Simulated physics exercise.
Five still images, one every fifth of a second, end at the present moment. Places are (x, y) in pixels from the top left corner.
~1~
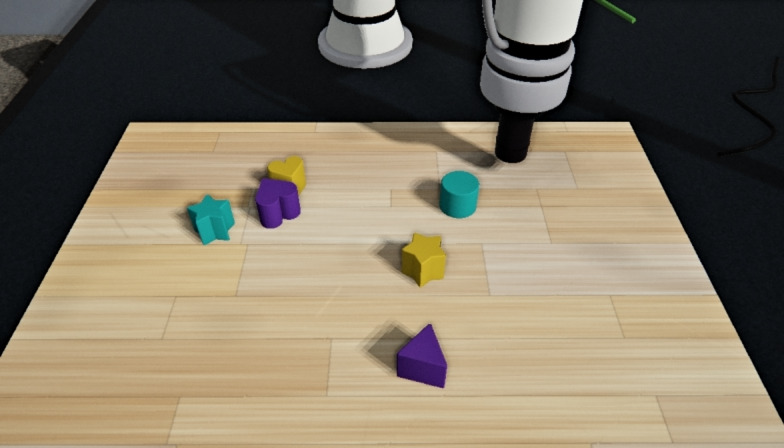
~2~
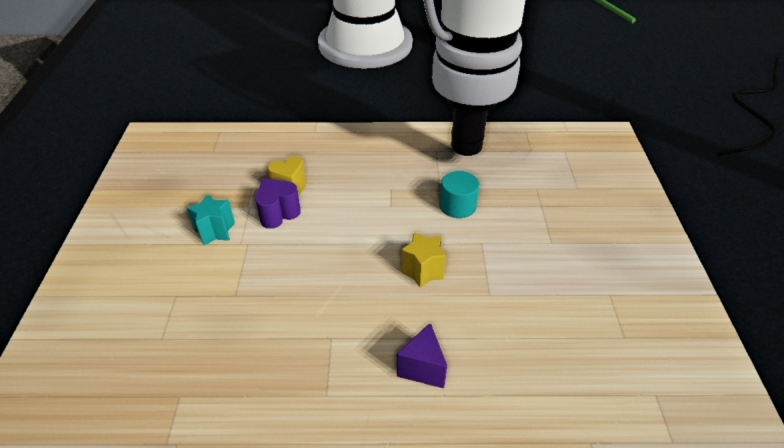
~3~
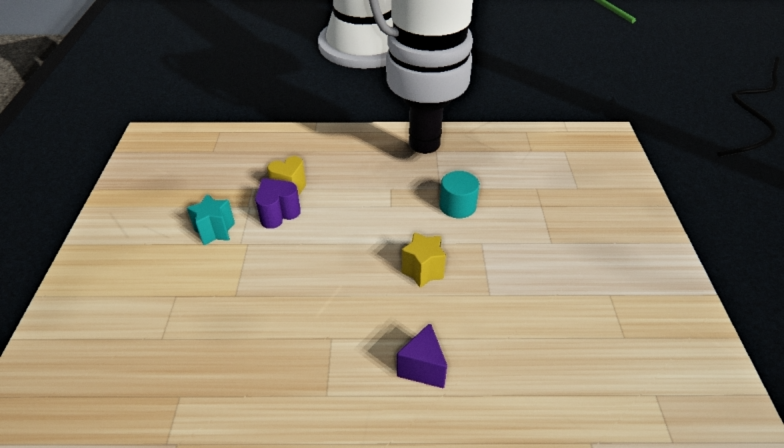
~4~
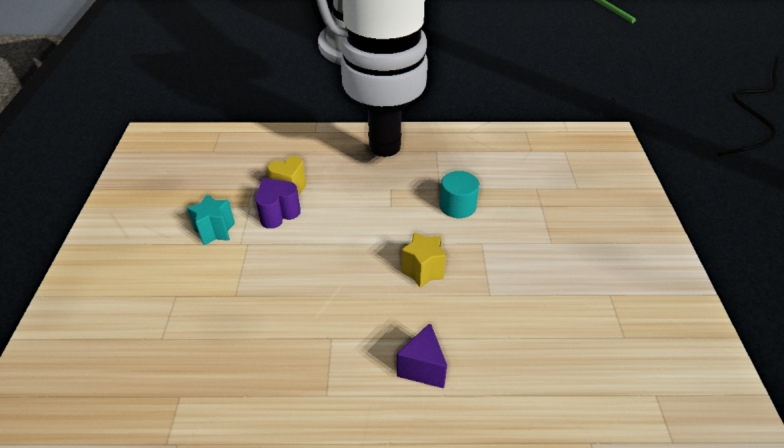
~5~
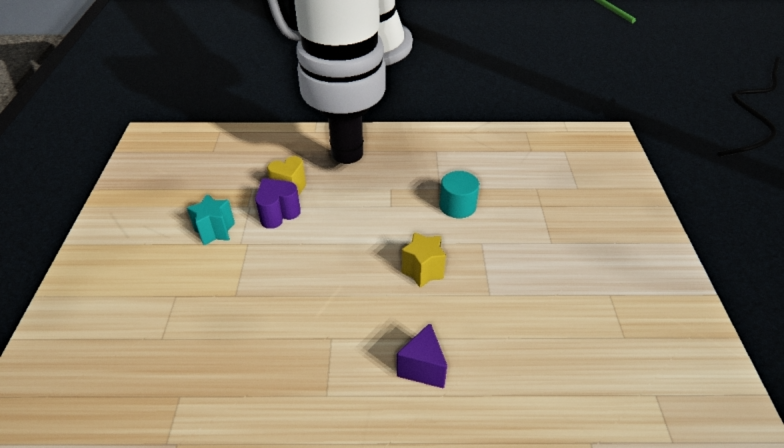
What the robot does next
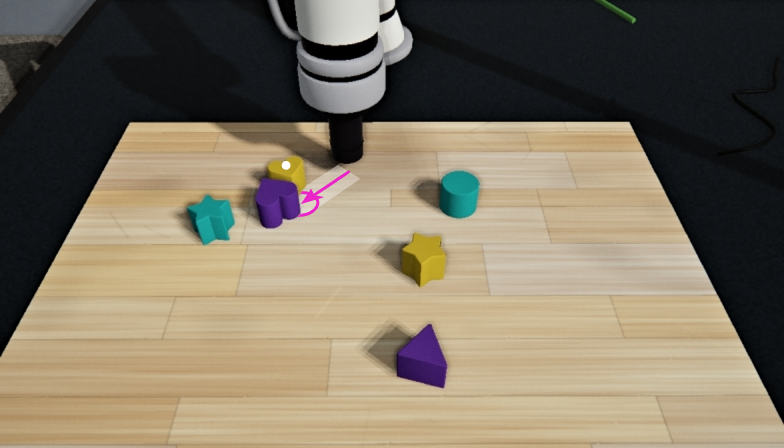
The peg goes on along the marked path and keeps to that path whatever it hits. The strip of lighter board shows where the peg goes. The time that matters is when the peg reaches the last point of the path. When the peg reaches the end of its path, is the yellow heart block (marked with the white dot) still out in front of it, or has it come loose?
No longer ahead of the peg.
The drawn path runs straight from (349, 172) to (301, 204); the dot is on the yellow heart block.
Halfway along, peg (324, 171); nothing pushed yet.
At the end, peg (298, 187); turquoise star not moved; purple heart block (263, 195); yellow heart block (276, 167), turned 20° clockwise.
